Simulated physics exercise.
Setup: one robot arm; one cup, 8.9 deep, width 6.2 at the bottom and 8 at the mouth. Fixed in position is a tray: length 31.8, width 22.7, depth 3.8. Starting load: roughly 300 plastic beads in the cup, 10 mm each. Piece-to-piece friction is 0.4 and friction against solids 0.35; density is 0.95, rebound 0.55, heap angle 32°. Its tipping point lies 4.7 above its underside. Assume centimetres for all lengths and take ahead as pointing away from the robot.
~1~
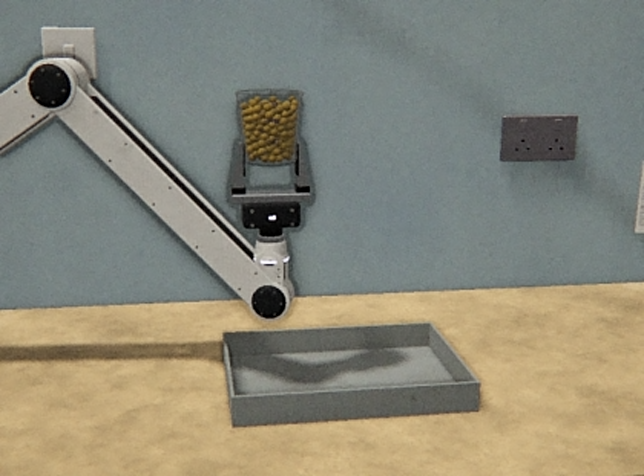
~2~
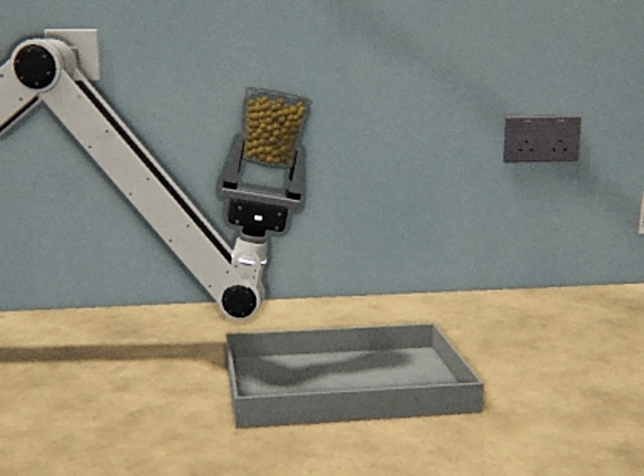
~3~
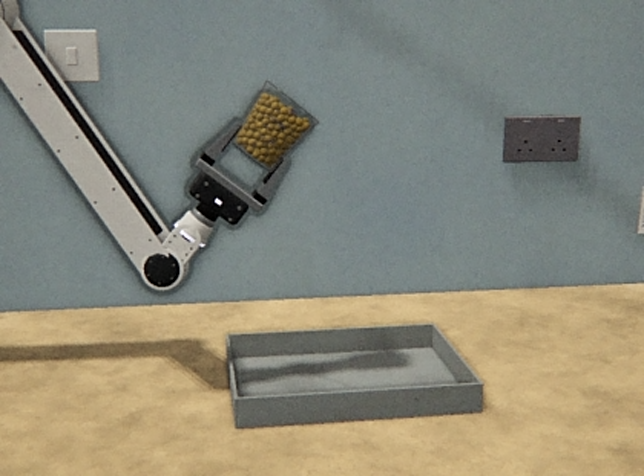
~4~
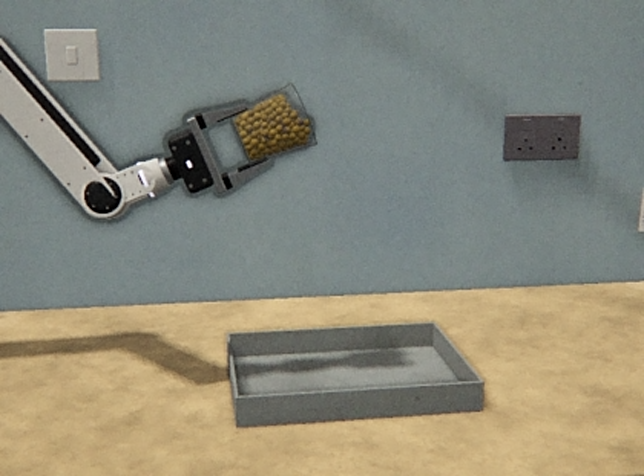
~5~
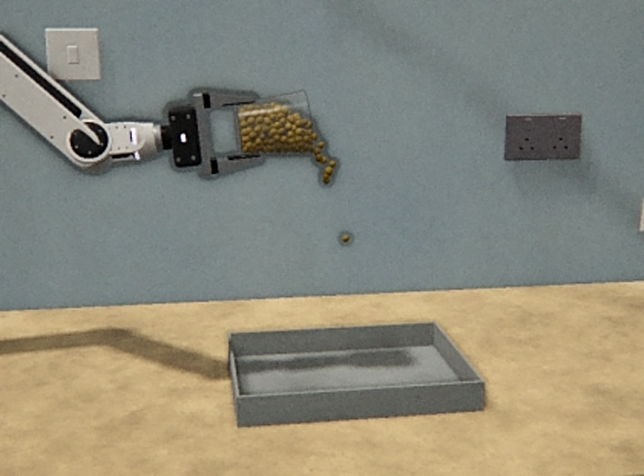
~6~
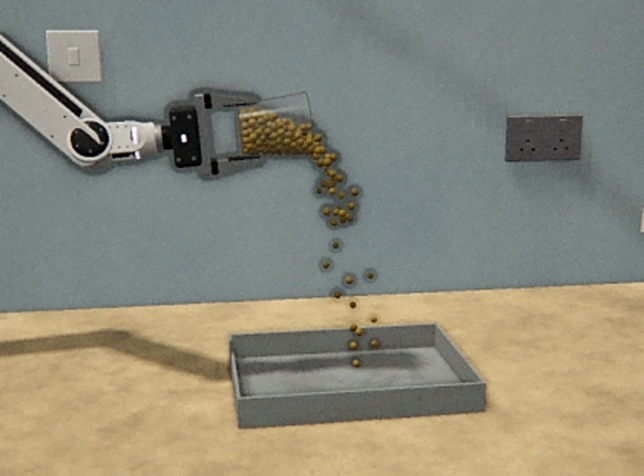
The video shows a robot arm holding a clear cup of yellowish-brown beads upright, then tilting it to the right until it lies nearly sideways and beads pour from its mouth down into a gray tray.
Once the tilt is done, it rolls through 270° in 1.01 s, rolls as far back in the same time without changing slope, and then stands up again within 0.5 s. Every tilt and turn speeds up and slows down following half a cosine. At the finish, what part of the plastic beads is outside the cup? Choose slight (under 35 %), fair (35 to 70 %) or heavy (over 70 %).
Heavy, over 70 %.
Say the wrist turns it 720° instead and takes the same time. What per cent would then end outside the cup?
In that case you'd get close to 95 per cent.
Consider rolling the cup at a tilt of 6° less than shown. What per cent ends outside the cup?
Roughly 65 per cent.
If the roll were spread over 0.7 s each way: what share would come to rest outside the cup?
That would give near 80 in a hundred.
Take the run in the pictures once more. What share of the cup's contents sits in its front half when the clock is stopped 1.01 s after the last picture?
About 25 per cent.
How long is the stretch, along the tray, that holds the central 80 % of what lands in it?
Spread length: Approx. 26 cm.
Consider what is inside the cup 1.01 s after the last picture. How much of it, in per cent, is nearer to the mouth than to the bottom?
Mouth-half fraction: Approx. 45 %.
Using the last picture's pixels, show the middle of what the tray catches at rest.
I'd mark it about (380, 374) in the last picture.
Then, 1.01 s on, tipped 86°, highest piece 38 above the table; 171 in the tray, 97 in the cup, 9 on the table or floor, 20 in flight or on a rim.
Then, 2.02 s on, tipped 86°, highest piece 36 above the table; 231 in the tray, 47 in the cup, 10 on the table or floor, 9 in flight or on a rim.
Then, 2.72 s on, upright, highest piece 35 above the table; 240 in the tray, 45 in the cup, 12 on the table or floor.
Then, 3.42 s on, upright, highest piece 35 above the table; 240 in the tray, 45 in the cup, 12 on the table or floor.
In the end, 240 in the tray, 45 in the cup, 12 on the table or floor. That is 85 % outside the cup.
